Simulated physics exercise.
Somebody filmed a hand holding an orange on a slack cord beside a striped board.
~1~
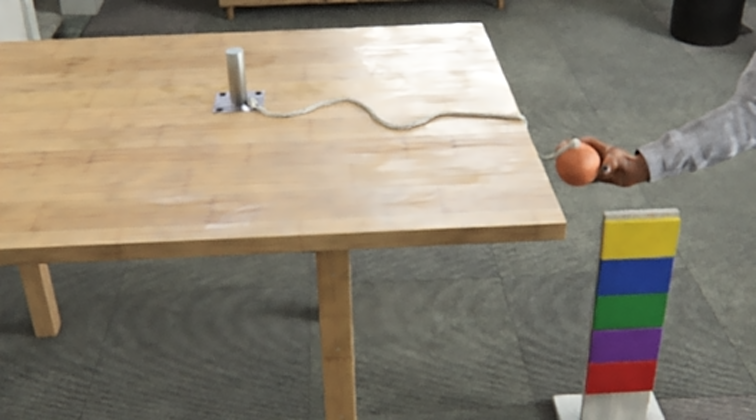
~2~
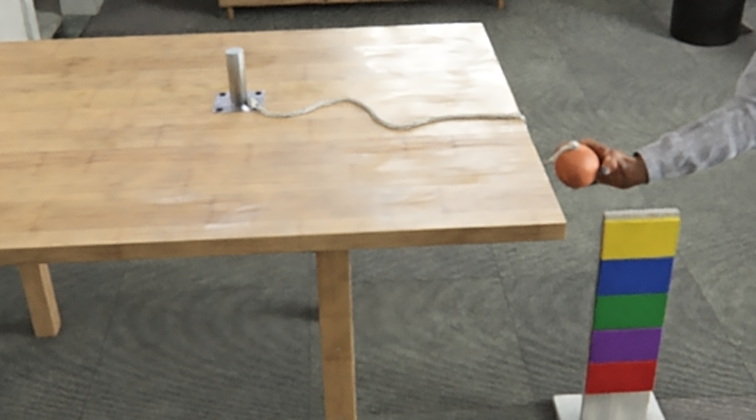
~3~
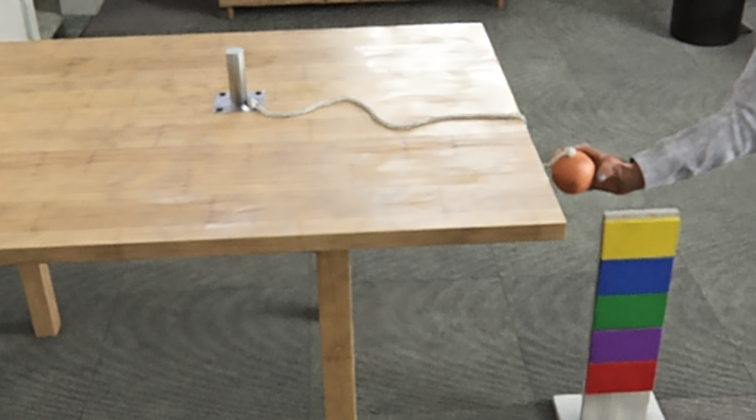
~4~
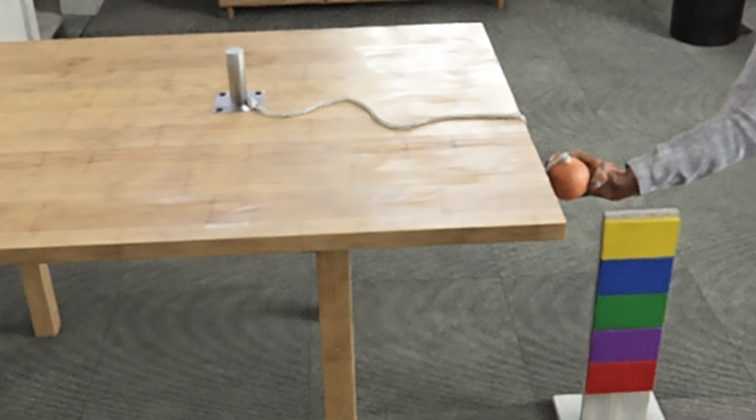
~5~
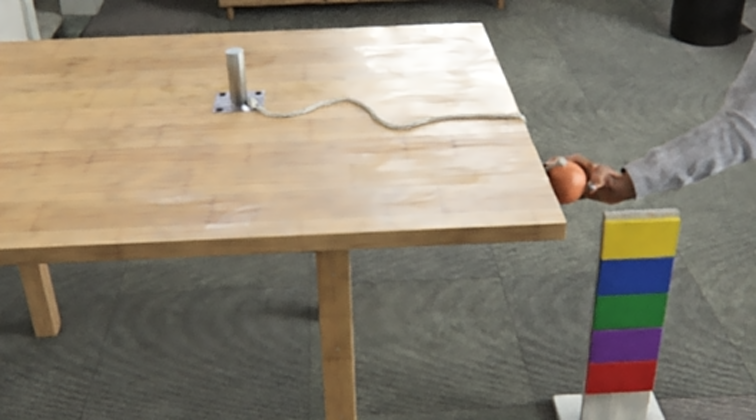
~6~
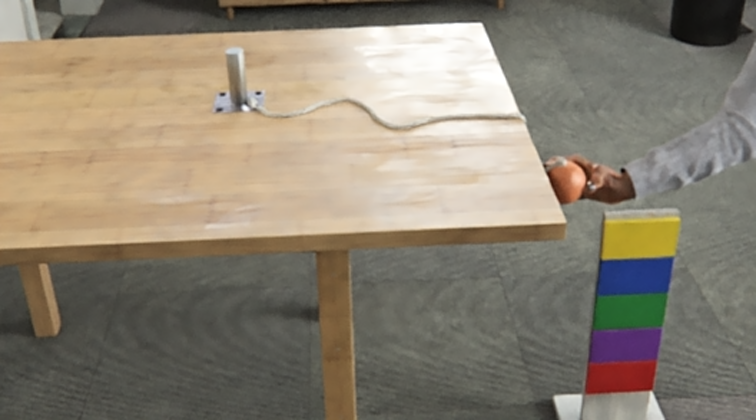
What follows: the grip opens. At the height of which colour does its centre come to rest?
Its centre hangs level with the blue band.
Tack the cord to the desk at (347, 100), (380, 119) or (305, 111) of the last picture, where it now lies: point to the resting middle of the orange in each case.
In that order: (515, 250), (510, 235) and (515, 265).
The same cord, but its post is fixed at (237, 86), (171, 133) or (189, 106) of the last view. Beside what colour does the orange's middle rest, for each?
It would be blue; yellow; yellow.
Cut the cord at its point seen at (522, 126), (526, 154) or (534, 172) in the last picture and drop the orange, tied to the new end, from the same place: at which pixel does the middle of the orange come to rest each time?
Try by try, around (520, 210), (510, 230) and (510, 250).
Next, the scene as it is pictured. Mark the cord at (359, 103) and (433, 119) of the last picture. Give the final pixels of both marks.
Near (392, 109) and (505, 115).
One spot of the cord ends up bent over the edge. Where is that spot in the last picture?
At (454, 117), roughly.
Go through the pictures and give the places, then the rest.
Orange (578, 165); yellow (641, 240); blue (636, 277); green (631, 312); purple (626, 346); red (622, 378), in the first picture.
Orange (577, 166); cord through (268, 114) (335, 101) (381, 120) (453, 117) (524, 129), in the second picture.
Orange (573, 172), in the third picture.
Orange (568, 179); cord through (268, 114) (335, 101) (381, 120) (453, 117) (523, 129), in the fourth picture.
Orange (564, 183), in the fifth picture.
Orange (564, 183); cord through (268, 114) (335, 101) (381, 120) (453, 117) (523, 129), in the sixth picture.
A little later, orange near (513, 255); level with yellow.
Next, orange near (508, 274); level with blue.
When it is over, orange near (520, 279); level with blue. Its middle rests at the blue band.
